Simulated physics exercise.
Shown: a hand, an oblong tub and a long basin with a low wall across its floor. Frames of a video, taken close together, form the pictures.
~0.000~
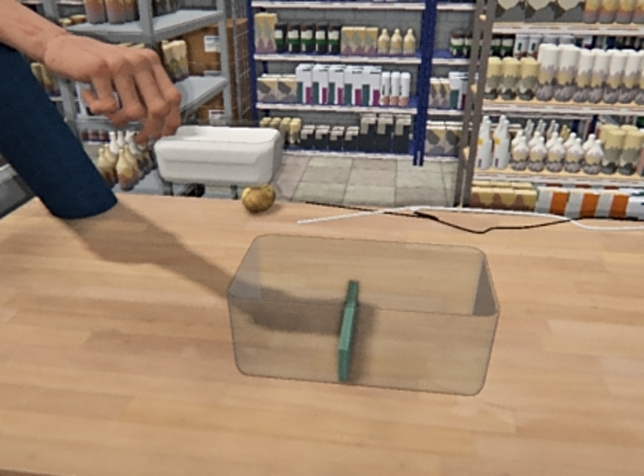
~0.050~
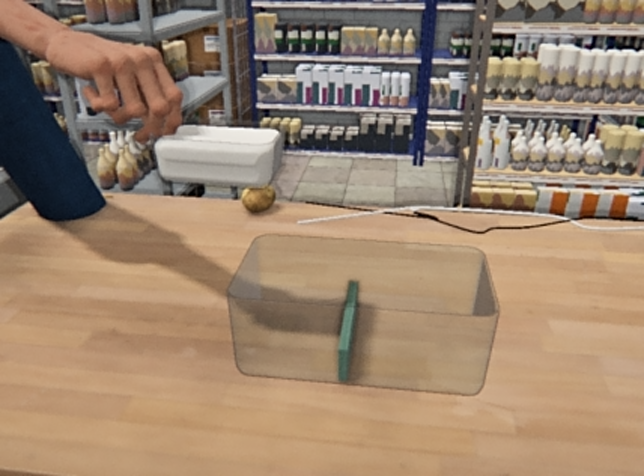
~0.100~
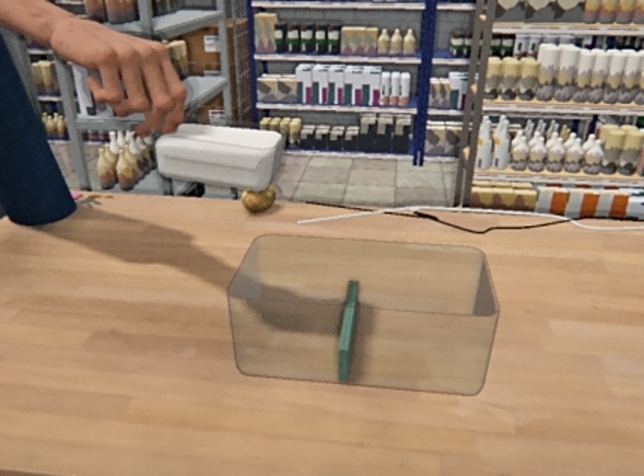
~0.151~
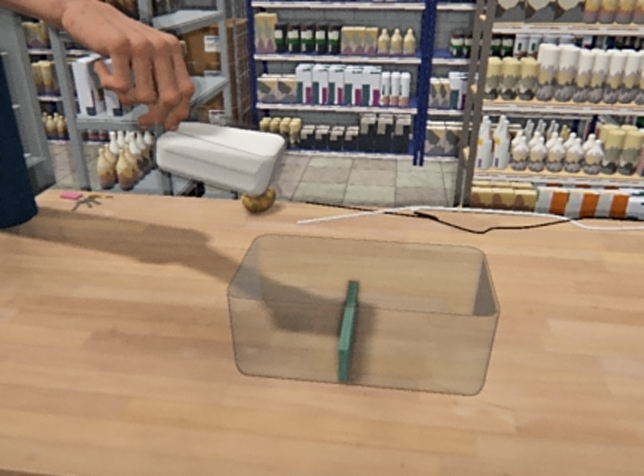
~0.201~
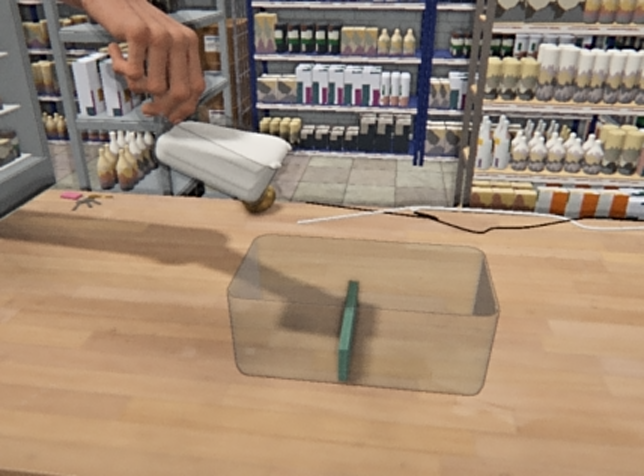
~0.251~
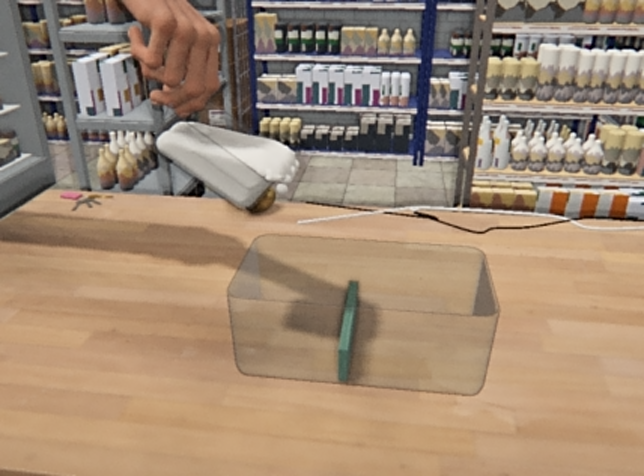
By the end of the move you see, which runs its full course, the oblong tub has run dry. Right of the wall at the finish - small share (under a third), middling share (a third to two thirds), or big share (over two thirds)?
Small.
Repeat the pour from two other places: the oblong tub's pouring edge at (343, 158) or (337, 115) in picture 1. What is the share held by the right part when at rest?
Estimate, in order: 80 and 85 per cent.
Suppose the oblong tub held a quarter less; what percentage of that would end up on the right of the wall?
Some 5 parts in a hundred, give or take.
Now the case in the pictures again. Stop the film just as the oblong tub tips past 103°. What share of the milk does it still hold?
I'd put it near 5 %.
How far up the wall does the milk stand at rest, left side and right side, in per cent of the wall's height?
I'd put the left at about 40 and the right at about 0.
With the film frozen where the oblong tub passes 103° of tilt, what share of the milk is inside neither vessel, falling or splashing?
Something close to 30 percent of it.
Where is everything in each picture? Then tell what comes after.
In the first frame, tilt 0°; pouring edge (279, 134); surface from (166, 134) to (277, 138); the long basin's rim runs from (242, 264) to (491, 281); the wall's top is at (349, 313).
In the second frame, tilt 2°; pouring edge (279, 136); surface from (166, 133) to (278, 139).
In the third frame, tilt 6°; pouring edge (281, 141); surface from (167, 132) to (279, 141).
In the fourth frame, tilt 14°; pouring edge (282, 149); surface from (169, 130) to (282, 144).
In the fifth frame, tilt 24°; pouring edge (283, 160); surface from (170, 130) to (284, 153); 3 per cent is over the edge.
In the sixth frame, tilt 35°; pouring edge (281, 172); surface from (168, 129) to (272, 154); 11 per cent is over the edge.
A moment on, the oblong tub is tipped right over and 5 per cent is still to pour, 60 is left of the wall and 5 right of it.
Next, the oblong tub is tipped right over and 0 per cent is still to pour, 88 is left of the wall and 6 right of it.
Then the oblong tub is tipped right over and 0 per cent is still to pour, 88 is left of the wall and 8 right of it.
Later the oblong tub is tipped right over and 0 per cent is still to pour, 88 is left of the wall and 8 right of it.
Finally, 88 per cent lies left of the wall, 8 right of it and 3 outside.
